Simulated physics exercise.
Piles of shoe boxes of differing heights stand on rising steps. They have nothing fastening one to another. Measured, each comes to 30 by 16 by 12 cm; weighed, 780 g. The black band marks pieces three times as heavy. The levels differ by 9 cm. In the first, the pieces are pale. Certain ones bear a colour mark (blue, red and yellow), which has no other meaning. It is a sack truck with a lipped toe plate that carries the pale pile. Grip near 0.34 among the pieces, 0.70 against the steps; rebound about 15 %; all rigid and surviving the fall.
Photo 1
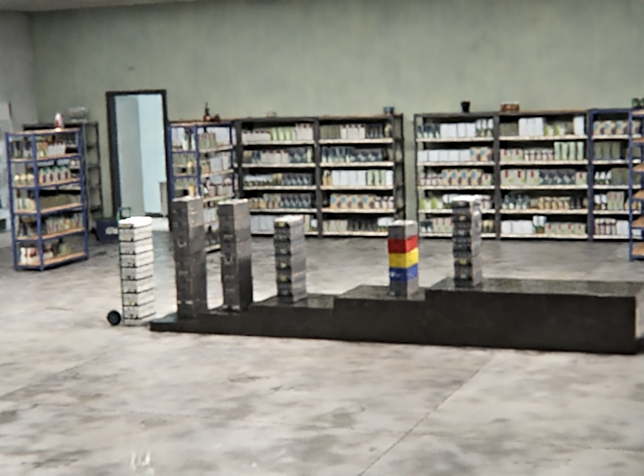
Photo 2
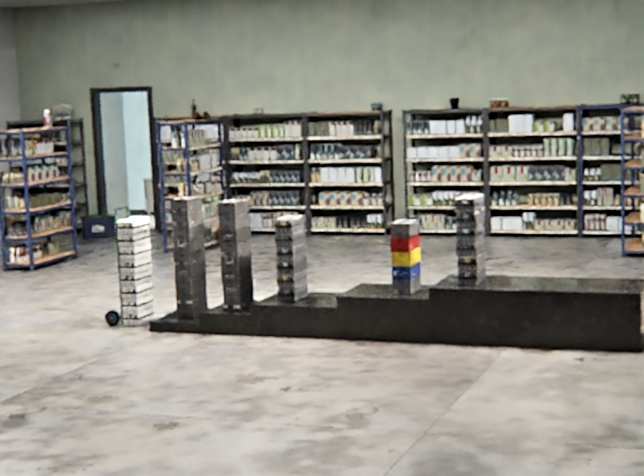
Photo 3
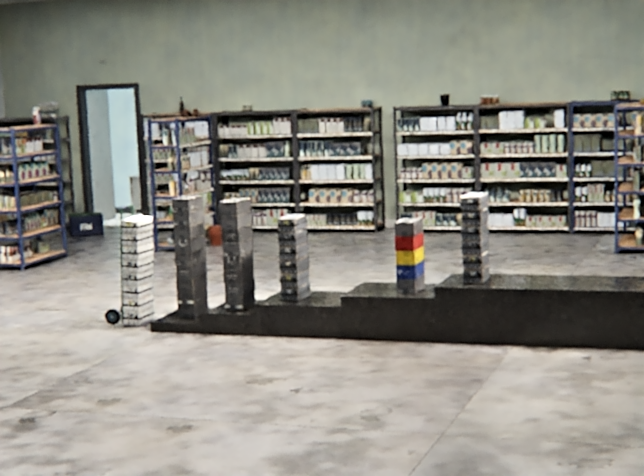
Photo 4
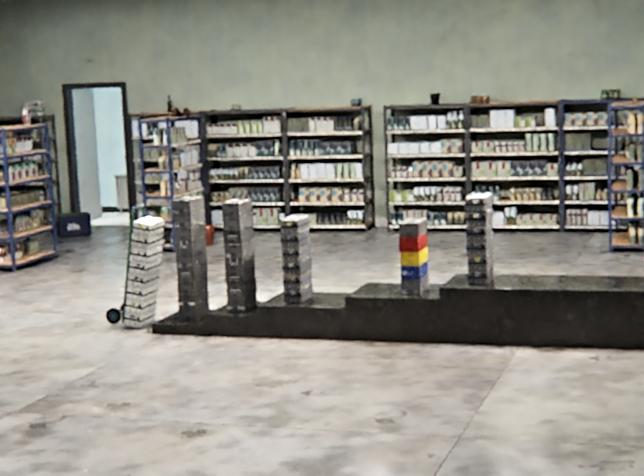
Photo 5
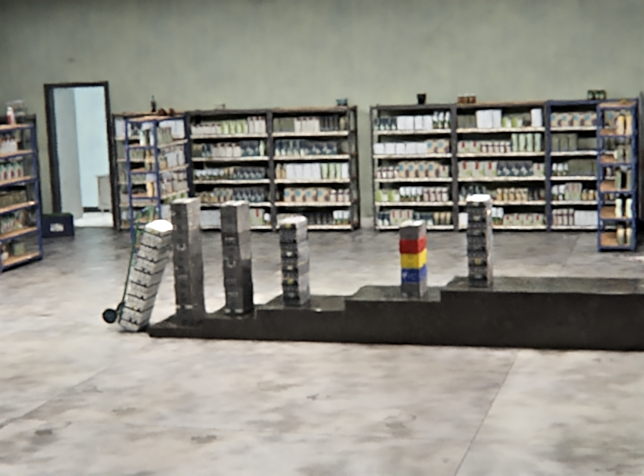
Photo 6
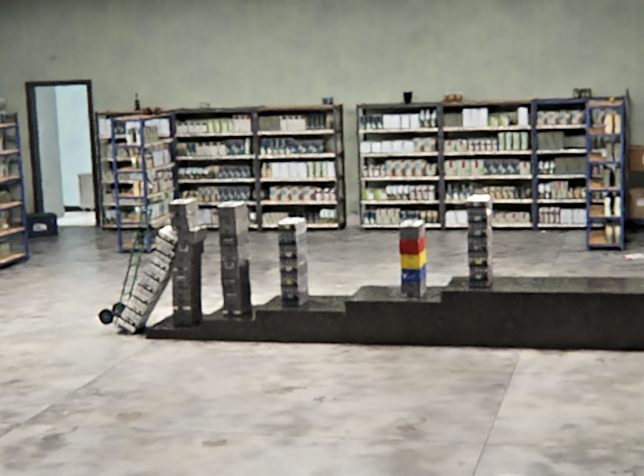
At the start, a pale pile stands upright on a sack truck at the left, beside darker piles and one with red, yellow and blue pieces on rising steps. As the view drifts slightly, the truck tilts right, and the pale pile leans increasingly against the nearest dark pile, whose top shifts.
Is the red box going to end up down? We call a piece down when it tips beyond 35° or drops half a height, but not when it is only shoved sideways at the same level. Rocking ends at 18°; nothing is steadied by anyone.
No, it stays up.
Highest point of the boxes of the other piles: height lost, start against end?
About 0 cm.
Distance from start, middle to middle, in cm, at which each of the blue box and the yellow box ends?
Blue ends up 0 cm away; yellow ends up 0 cm away.
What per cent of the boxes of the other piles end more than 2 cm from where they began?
I make it 70 per cent.
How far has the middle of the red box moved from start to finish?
I'd say close to 0 cm away from its start.
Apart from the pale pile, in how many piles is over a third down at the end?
3.
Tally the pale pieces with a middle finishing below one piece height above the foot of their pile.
1.
Then, 0.15 s on from the sixth picture, 8 of the pale pile down; none of the 34 other boxes down, 9 disturbed; red box unmoved.
Then, 0.37 s on from the sixth picture, 8 of the pale pile down; 4 of the 34 other boxes down; red box unmoved.
Then, 0.81 s on from the sixth picture, 8 of the pale pile down; 14 of the 34 other boxes down; red box unmoved.
Then, 1.47 s on from the sixth picture, 8 of the pale pile down; 20 of the 34 other boxes down; red box unmoved.
Finally, 8 of the pale pile down; 20 of the 34 other boxes down; red box unmoved; yellow box unmoved; blue box unmoved. Seen by the last camera, middles, red box near (413, 245), yellow box near (413, 259).
